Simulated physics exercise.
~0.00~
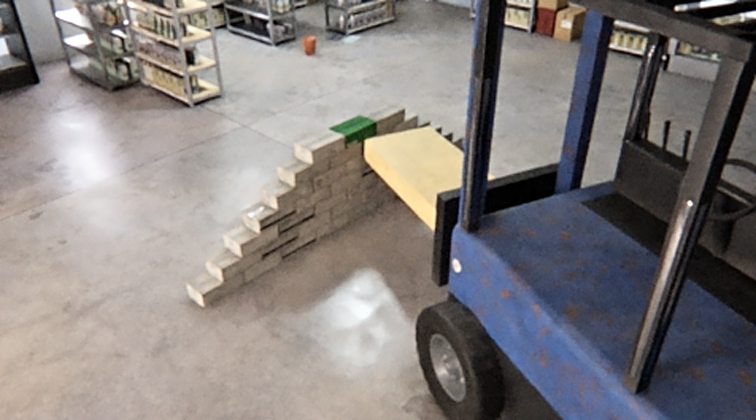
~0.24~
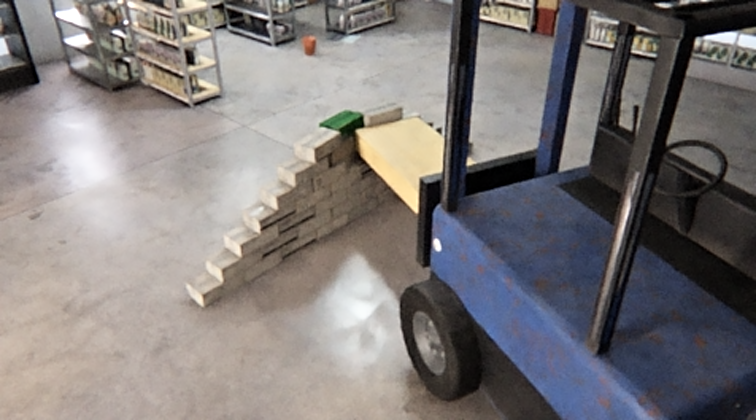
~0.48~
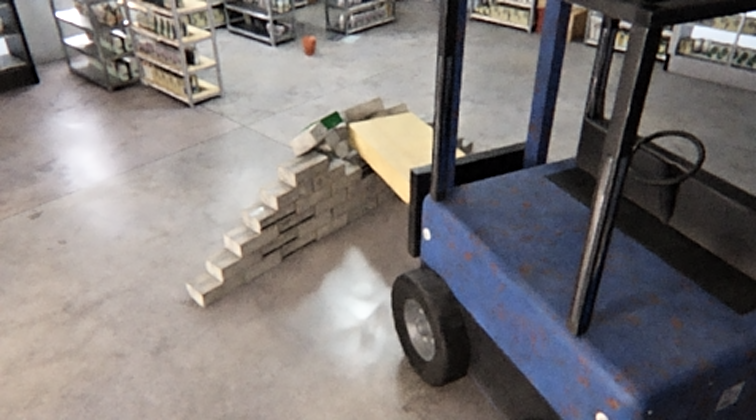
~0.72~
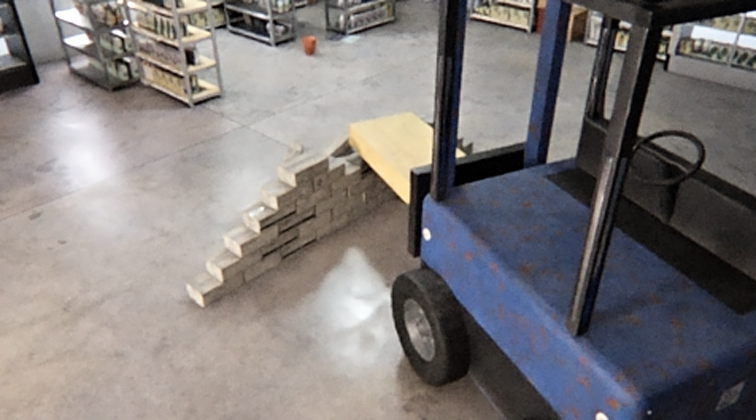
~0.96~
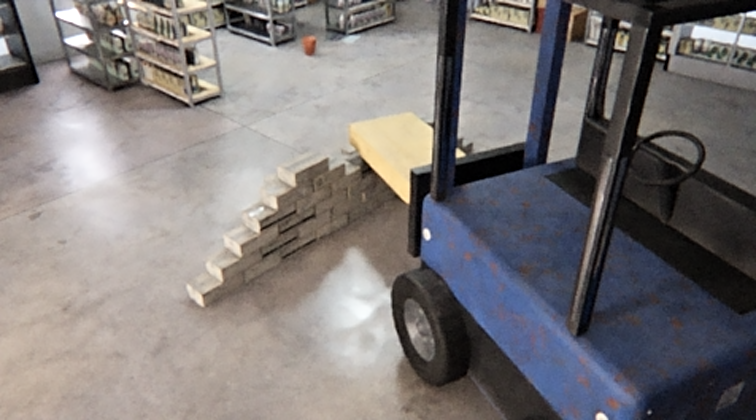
In a warehouse, a blue lift truck pushes into stacked boxes, toppling the green one.
